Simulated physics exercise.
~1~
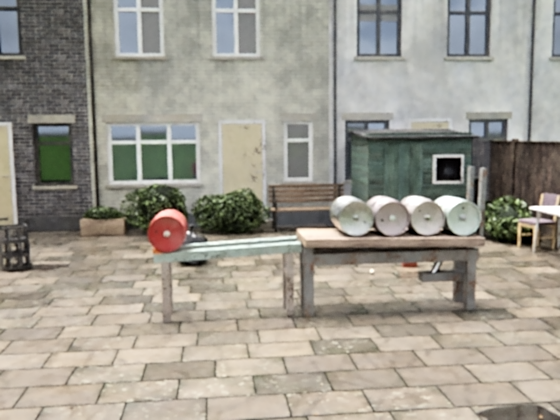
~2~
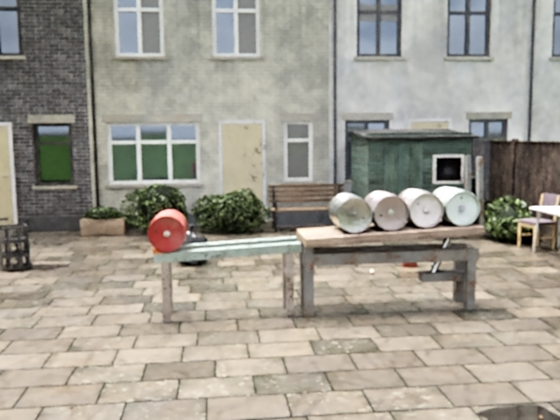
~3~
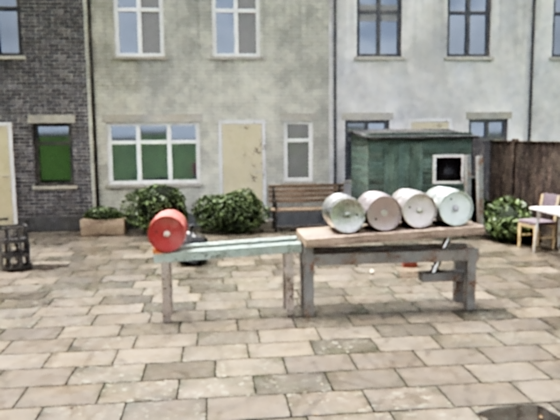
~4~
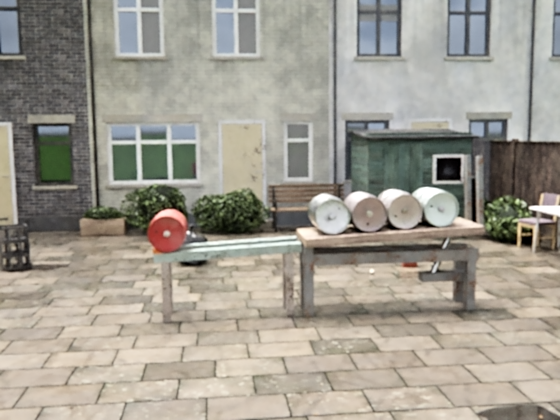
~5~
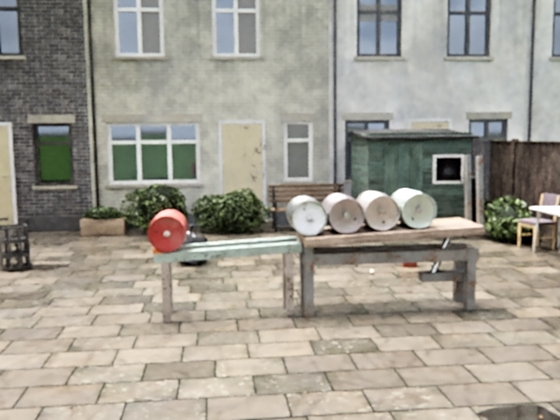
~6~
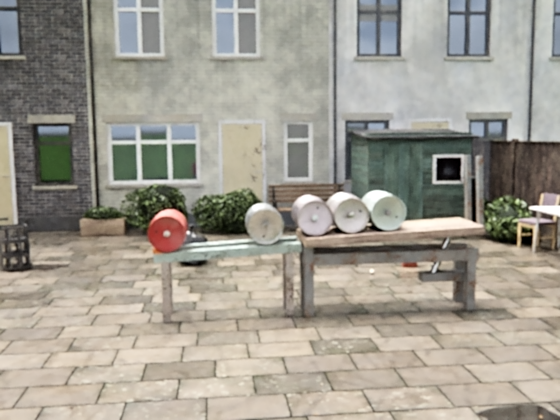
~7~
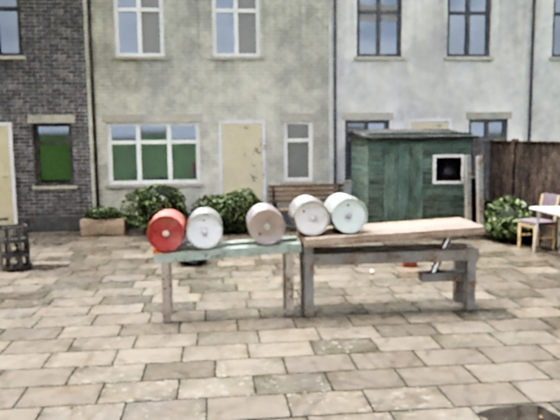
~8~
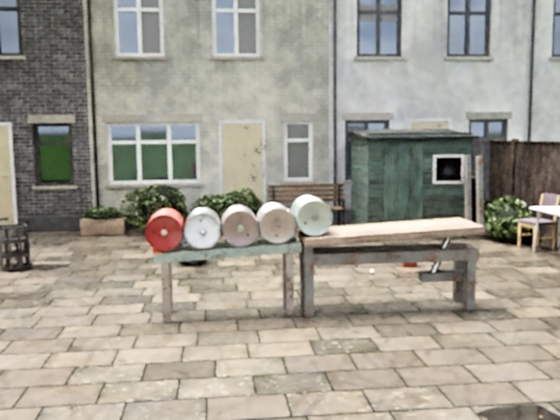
Four pale kegs lie side by side on a wooden deck in a paved yard, while a red keg rests alone near the left end of a lower rack beside it. The deck tips toward the rack, and the pale kegs begin rolling slowly left in a close row. They pick up pace, and the leading one drops onto the rack and rolls toward the red keg. The others follow, closing up behind it. At the end the red keg still sits at the left end of the rack, with three pale kegs lined up beside it and the last at the deck's edge.
